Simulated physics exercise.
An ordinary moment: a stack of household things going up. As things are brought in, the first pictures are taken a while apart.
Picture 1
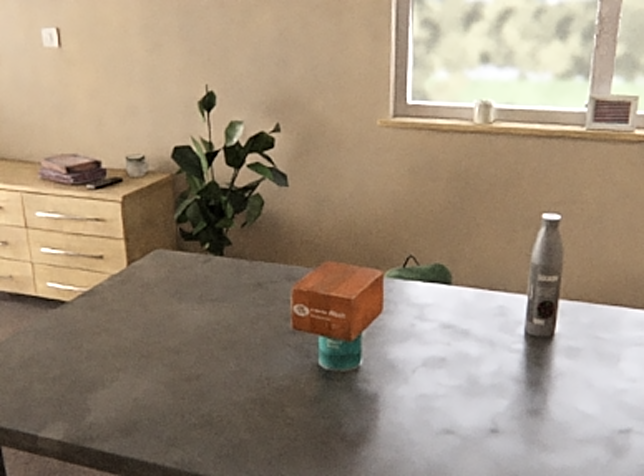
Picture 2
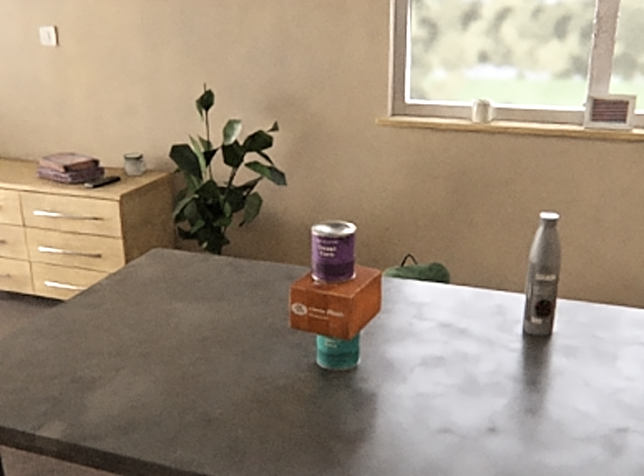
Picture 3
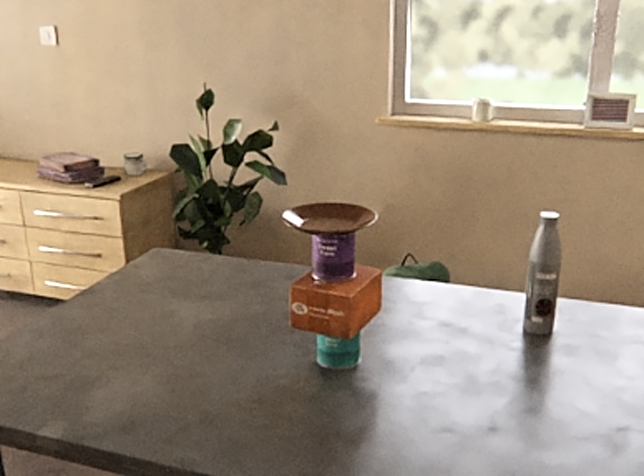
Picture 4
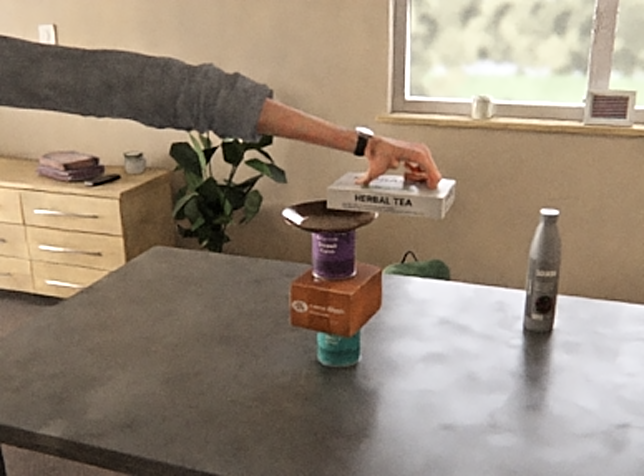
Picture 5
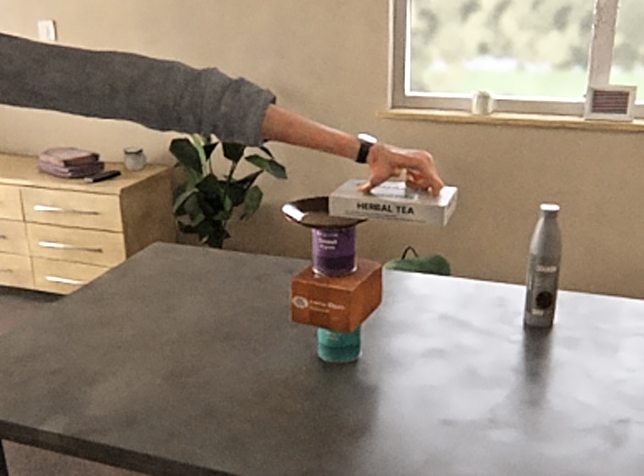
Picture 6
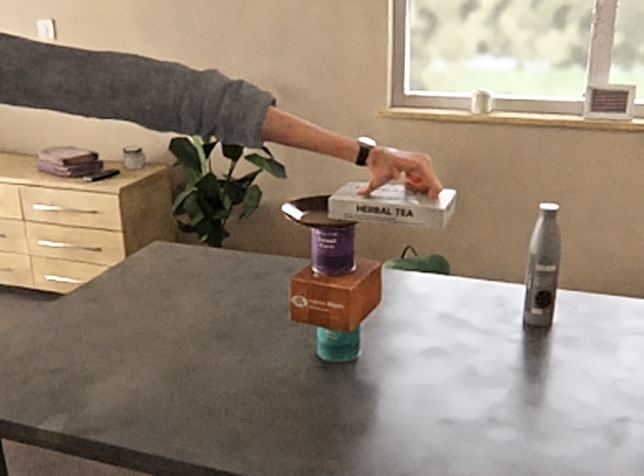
The video shows an orange box on a teal container on a grey table; a purple pot and a brown plate appear above it, then a hand lowers a white herbal tea packet onto the plate's right side.
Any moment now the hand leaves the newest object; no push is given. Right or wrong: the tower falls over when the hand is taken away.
Right.
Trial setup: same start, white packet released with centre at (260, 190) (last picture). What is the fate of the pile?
Afterwards the pile tumbles over.
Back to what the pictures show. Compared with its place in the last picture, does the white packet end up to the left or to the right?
Observed: The object is displaced in the rightward direction.
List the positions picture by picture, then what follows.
In the first frame, the last thing is not in view yet.
In the second frame, the last thing is not in view yet; orange box (337, 298).
In the third frame, the last thing is not in view yet; brown plate (329, 222).
The fourth frame shows coming down; white packet (392, 194); purple pot (334, 249).
The fifth frame shows coming down; white packet (394, 202); grey bottle (544, 266).
The sixth frame shows in place under the hand; white packet (393, 204).
Then, 0.30 s past the last view, white packet now fallen.
Then, 0.40 s past the last view, things are still on the move.
Then, 0.80 s past the last view, nothing new.
Finally, fallen, white packet; the other 5 still in place. Final places as the last picture's camera would see them, white packet near (480, 377). The pile comes apart.
